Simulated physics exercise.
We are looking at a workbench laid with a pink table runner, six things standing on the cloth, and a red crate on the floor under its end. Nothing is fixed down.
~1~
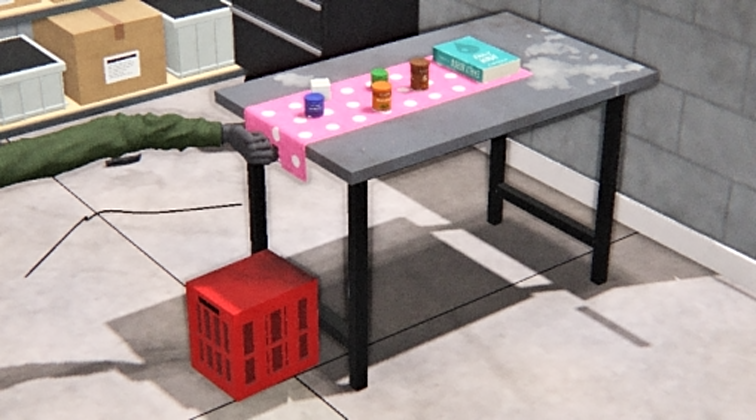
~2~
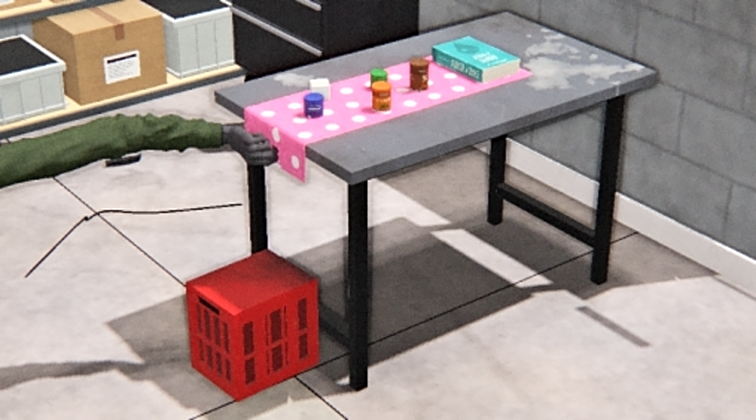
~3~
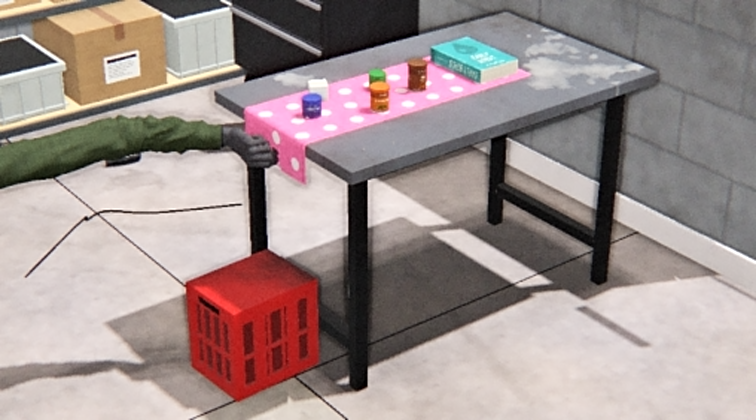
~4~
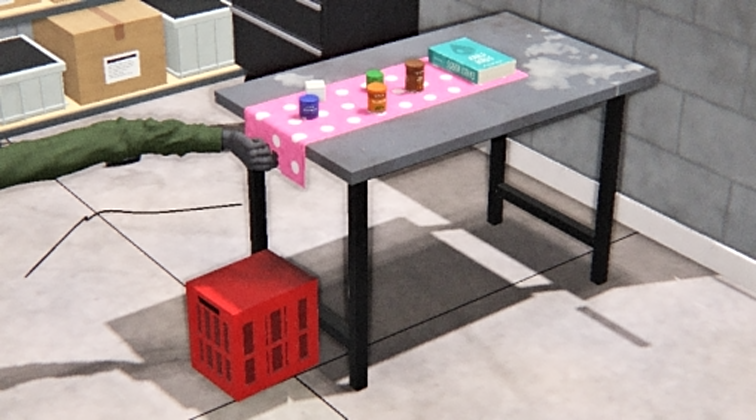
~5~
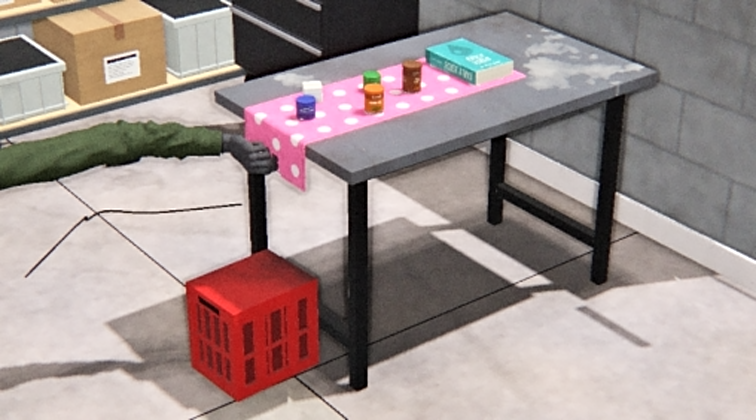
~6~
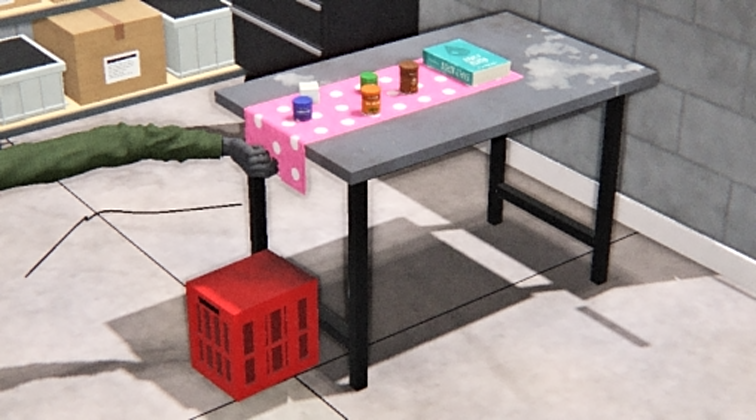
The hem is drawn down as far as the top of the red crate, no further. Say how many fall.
It carries off three.
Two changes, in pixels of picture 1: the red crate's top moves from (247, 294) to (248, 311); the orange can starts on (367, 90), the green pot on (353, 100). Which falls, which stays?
The orange can falls; the green pot is carried off.
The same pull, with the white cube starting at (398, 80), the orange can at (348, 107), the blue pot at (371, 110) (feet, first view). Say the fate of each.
The white cube remains up; the orange can tumbles off; the blue pot drops off.
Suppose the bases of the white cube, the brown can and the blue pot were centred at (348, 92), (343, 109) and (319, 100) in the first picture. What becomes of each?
The white cube goes over; the brown can comes down; the blue pot is carried off.
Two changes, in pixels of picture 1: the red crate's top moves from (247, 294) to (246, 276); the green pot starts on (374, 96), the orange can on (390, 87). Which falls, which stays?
The green pot does not fall, the orange can does not fall.
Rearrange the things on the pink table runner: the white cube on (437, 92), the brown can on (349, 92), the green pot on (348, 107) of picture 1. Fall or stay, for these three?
The white cube survives, the brown can tumbles off, the green pot tumbles off.
Soon after, hem near (275, 223); blue pot gone.
Then, hem near (275, 254); blue pot and white cube gone.
At rest, hem on the crate; blue pot, white cube and orange can gone. The answer is three.
